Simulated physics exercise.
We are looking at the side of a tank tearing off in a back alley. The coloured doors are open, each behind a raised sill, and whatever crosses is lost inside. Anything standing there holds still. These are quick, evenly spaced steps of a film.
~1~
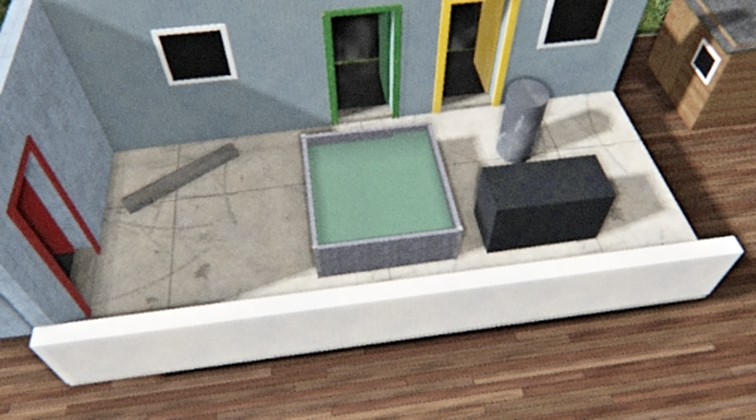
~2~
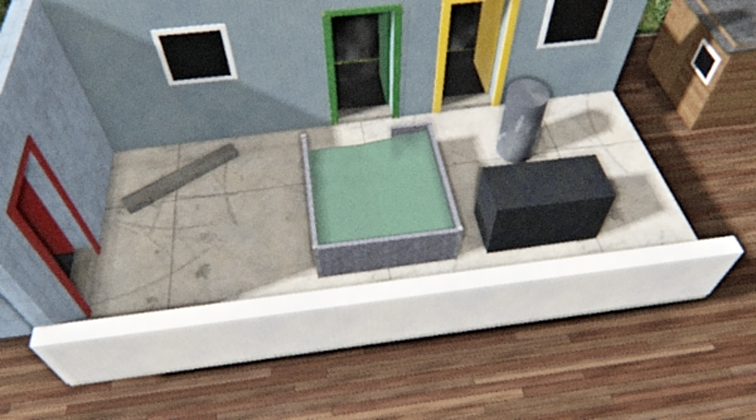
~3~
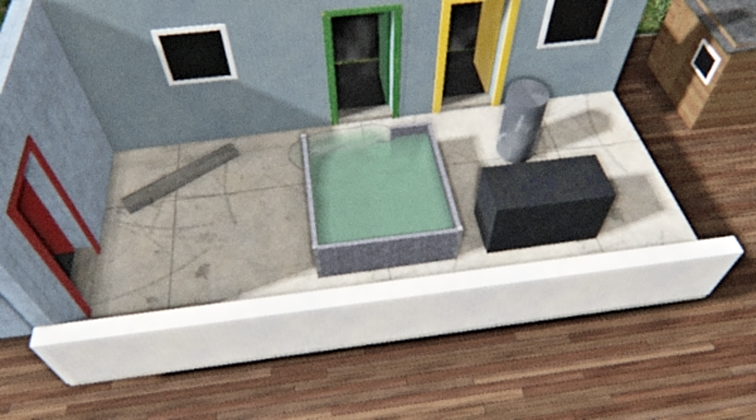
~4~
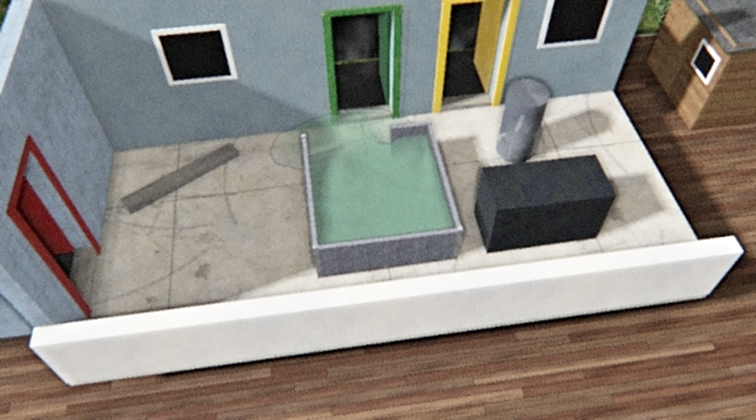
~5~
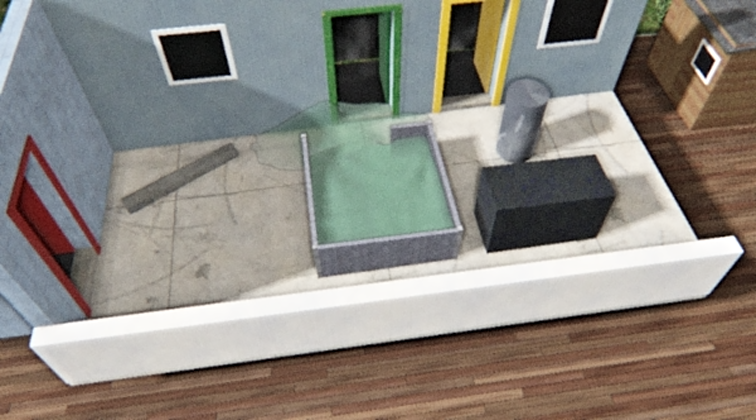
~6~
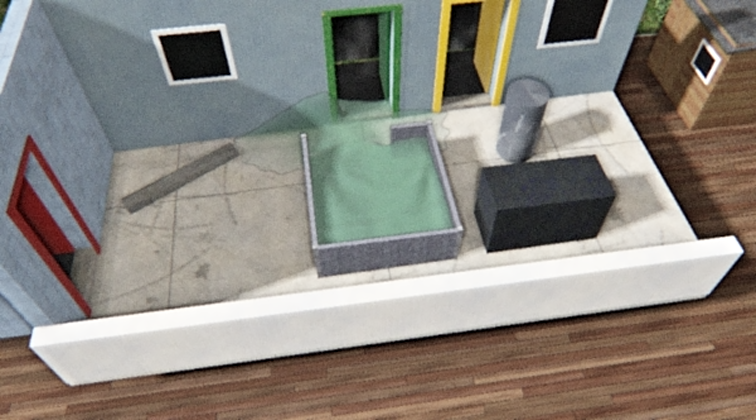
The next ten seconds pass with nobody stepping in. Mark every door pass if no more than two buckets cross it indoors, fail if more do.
Marks: Red door pass, green door fail, yellow door pass.
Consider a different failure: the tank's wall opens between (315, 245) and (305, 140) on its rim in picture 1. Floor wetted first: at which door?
First to be reached: The one in red.
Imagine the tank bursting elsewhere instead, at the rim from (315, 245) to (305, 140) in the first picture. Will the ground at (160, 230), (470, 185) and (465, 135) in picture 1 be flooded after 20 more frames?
Taking the three spots as listed, they end up inundated, spared and spared.
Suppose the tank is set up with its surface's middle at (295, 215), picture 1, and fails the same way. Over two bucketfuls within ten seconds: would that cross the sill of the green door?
Looking at the green door, it comes in lower.
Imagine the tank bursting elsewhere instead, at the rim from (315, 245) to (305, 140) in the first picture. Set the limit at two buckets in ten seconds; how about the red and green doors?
In order, the red one overshoots, the green one remains short.
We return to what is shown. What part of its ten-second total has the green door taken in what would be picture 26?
Around 90 in a hundred.
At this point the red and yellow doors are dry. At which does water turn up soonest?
My pick is the yellow-painted one.
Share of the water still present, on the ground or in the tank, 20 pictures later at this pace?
About 80 per cent.
A moment on, water covers 20 % of the floor; the red door not reached, the green door far over two buckets in, the yellow door wet at the sill, nothing in.
Next, water covers 35 % of the floor; the red door not reached, the green door far over two buckets in, the yellow door wet at the sill, nothing in.
Then, water covers 50 % of the floor; the red door wet at the sill, nothing in, the green door far over two buckets in, the yellow door wet at the sill, nothing in.
Later, water covers 85 % of the floor; the red door wet at the sill, nothing in, the green door far over two buckets in, the yellow door wet at the sill, nothing in.
In the end, water covers 95 % of the floor; the red door wet at the sill, nothing in, the green door far over two buckets in, the yellow door wet at the sill, nothing in.
